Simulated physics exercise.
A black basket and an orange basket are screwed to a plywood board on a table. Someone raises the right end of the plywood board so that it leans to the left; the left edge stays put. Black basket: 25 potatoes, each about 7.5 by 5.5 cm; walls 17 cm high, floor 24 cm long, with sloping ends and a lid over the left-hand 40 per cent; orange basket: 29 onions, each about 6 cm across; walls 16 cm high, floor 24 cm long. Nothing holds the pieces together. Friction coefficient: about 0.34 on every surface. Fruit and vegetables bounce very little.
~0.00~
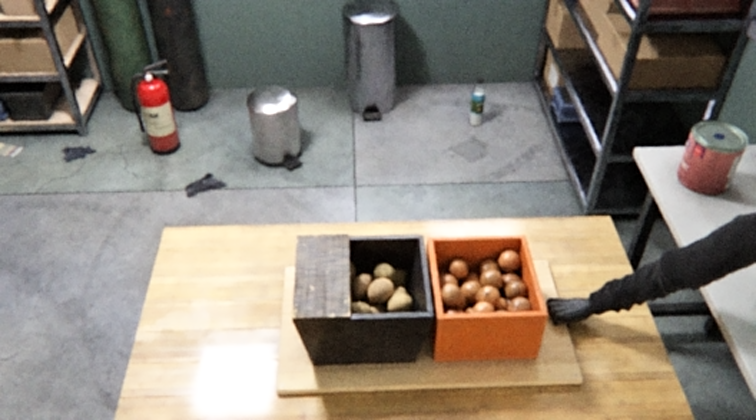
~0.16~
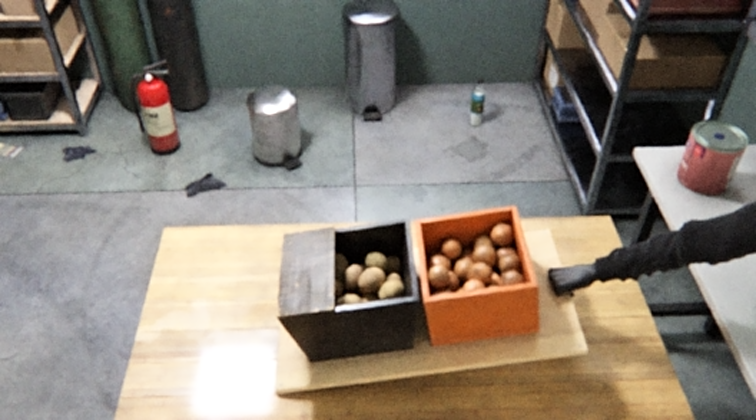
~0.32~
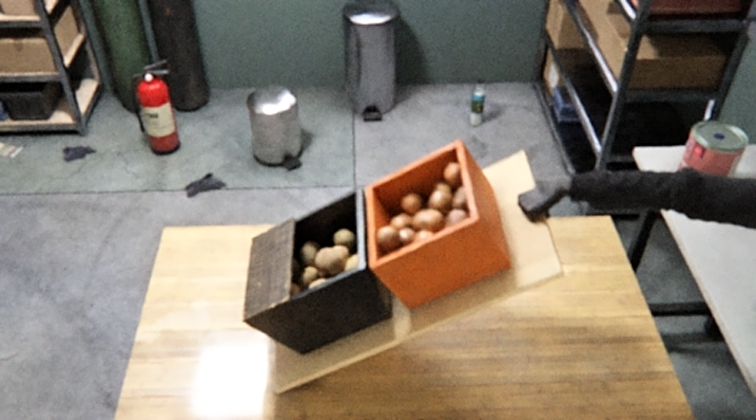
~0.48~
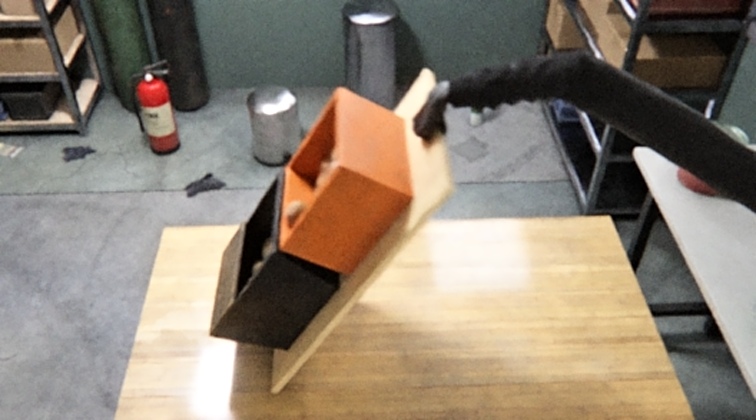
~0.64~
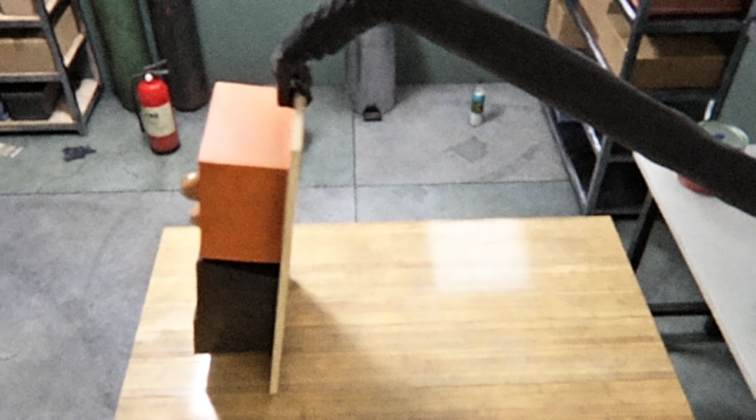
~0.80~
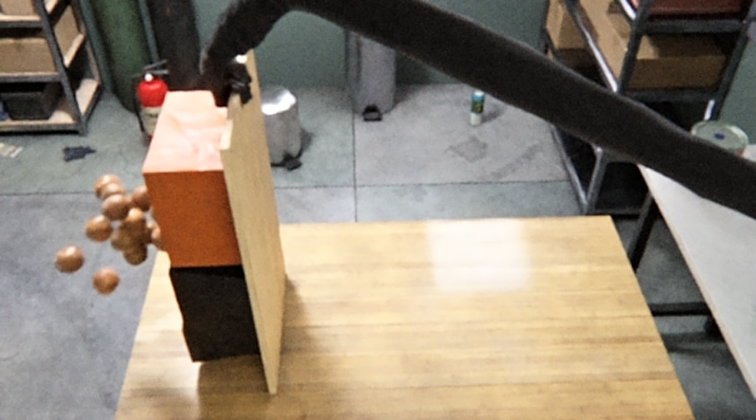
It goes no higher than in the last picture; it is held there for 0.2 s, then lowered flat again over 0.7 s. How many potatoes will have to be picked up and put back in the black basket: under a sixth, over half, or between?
Less than a sixth of the potatoes leave the black basket.
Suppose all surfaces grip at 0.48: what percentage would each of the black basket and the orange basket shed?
In that case black basket 10, orange basket 100 per cent.
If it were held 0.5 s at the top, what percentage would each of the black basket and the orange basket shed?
In that case black basket 0, orange basket 100 per cent.
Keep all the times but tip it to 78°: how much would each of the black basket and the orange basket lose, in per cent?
Then black basket 0, orange basket 70 per cent.
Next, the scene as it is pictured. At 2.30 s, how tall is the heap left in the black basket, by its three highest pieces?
Roughly 15 cm high.
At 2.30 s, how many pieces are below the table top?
Some 30 pieces.
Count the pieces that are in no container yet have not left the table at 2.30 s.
About 3.
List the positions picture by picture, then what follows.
In the first picture (each is followed by its nearest rim corner in this view), black basket, (298, 318); orange basket, (444, 316); 0° from level; none out.
Black basket, (283, 317); orange basket, (430, 299); 9° from level, in the second picture.
Black basket, (248, 319); orange basket, (375, 264); 32° from level, in the third picture.
Black basket, (214, 332); orange basket, (282, 244); 59° from level, in the fourth picture.
Black basket, (198, 350); orange basket, (200, 251); 82° from level, in the fifth picture.
Black basket, (195, 358); orange basket, (170, 261); 91° from level; 15 out, the lowest onion at (106, 282), in the sixth picture.
After 1.04 s, tilt 90°; black basket 24 in, 1 out and orange basket 4 in, 25 out.
After 1.34 s, tilt 47°; black basket 23 in, 2 out and orange basket 0 in, 29 out.
After 1.76 s, tilt 0°; black basket 23 in, 2 out and orange basket 0 in, 29 out.
When it is over (at 2.30 s), black basket 23 in, 2 out and orange basket 0 in, 29 out. Asked share, 2 of 25, 8 per cent.
